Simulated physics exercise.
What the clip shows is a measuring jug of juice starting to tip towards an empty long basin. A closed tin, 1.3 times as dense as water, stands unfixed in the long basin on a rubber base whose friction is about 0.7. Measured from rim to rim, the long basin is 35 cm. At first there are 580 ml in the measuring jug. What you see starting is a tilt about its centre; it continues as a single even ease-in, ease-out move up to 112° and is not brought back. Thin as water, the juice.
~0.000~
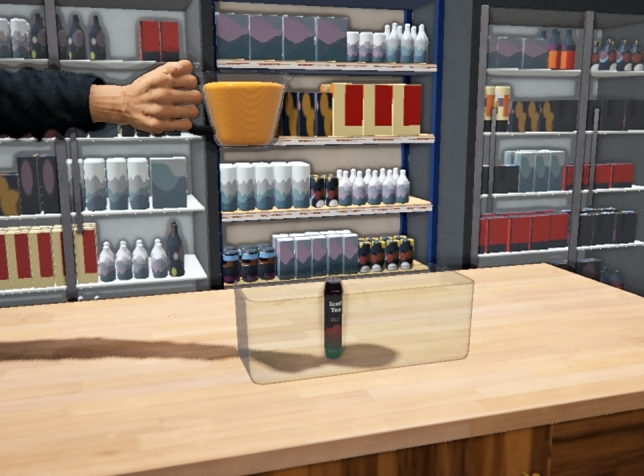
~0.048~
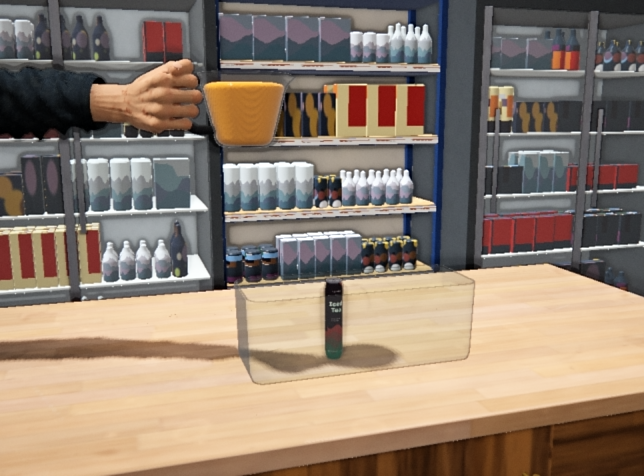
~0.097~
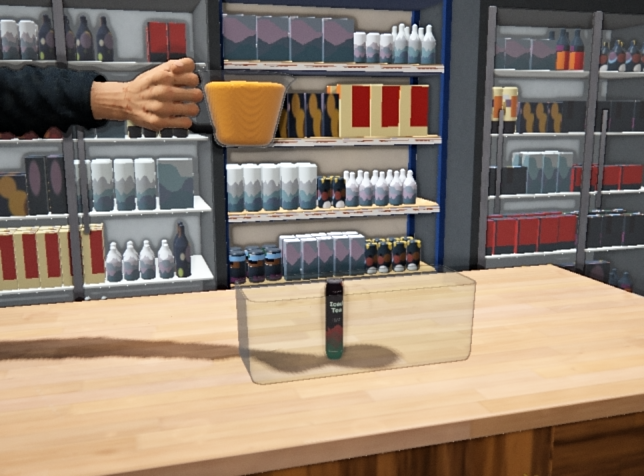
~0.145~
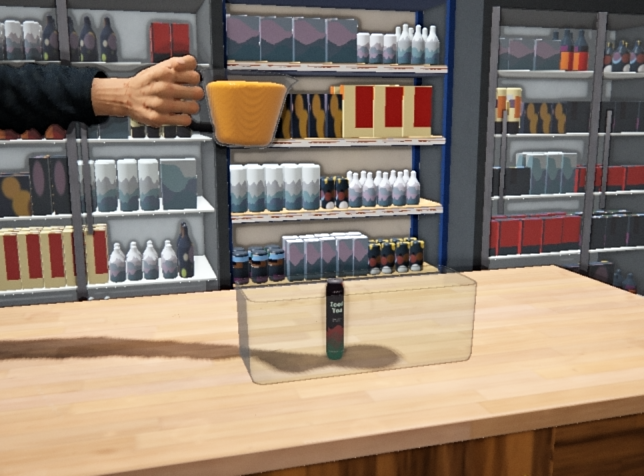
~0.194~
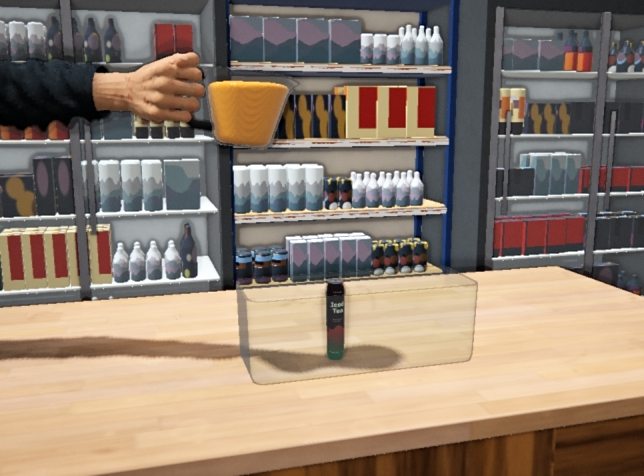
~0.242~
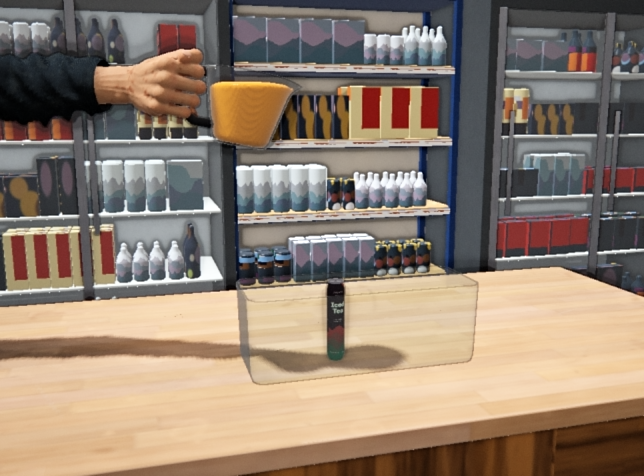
The clip shows a hand holding a measuring jug of orange juice above a wooden counter, where a dark tin stands by a clear, empty long basin; the jug, level at first, gradually tilts slightly to the right.
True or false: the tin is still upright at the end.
True.
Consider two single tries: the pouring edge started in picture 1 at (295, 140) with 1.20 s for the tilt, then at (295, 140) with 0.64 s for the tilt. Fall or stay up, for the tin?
Trial 1 - tin tips; trial 2 - tin tips.
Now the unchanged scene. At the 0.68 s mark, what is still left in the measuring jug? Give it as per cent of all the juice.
Roughly 60 %.
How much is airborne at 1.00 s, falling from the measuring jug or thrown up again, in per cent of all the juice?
Airborne fraction: Approx. 24 %.
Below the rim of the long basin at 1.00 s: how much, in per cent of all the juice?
About 70 %.
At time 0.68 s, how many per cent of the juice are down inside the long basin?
Roughly 6 per cent.
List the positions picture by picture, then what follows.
In the first picture, it leans 0°; its right rim is at (295, 76); the juice meets the walls at (202, 85) and (283, 86); the long basin's rim runs from (241, 292) to (457, 274); the tin's top is at (333, 283).
In the second picture, it leans 0°; its right rim is at (296, 77); the juice meets the walls at (203, 85) and (283, 86).
In the third picture, it leans 2°; its right rim is at (297, 78); the juice meets the walls at (204, 85) and (283, 87).
In the fourth picture, it leans 4°; its right rim is at (298, 80); the juice meets the walls at (206, 85) and (285, 88).
In the fifth picture, it leans 7°; its right rim is at (300, 83); the juice meets the walls at (208, 84) and (288, 88).
In the sixth picture, it leans 11°; its right rim is at (302, 87); the juice meets the walls at (209, 85) and (292, 89).
By 0.68 s the tilt is 67° and 60 per cent is still to pour; the tin stands where it began.
By 1.00 s the tilt is 105° and 5 per cent is still to pour; the tin stands where it began.
By 1.34 s the tilt is 112° and 0 per cent is still to pour; the tin stands where it began.
By 1.70 s the tilt is 112° and 0 per cent is still to pour; the tin stands where it began.
At rest the tin stands where it began.
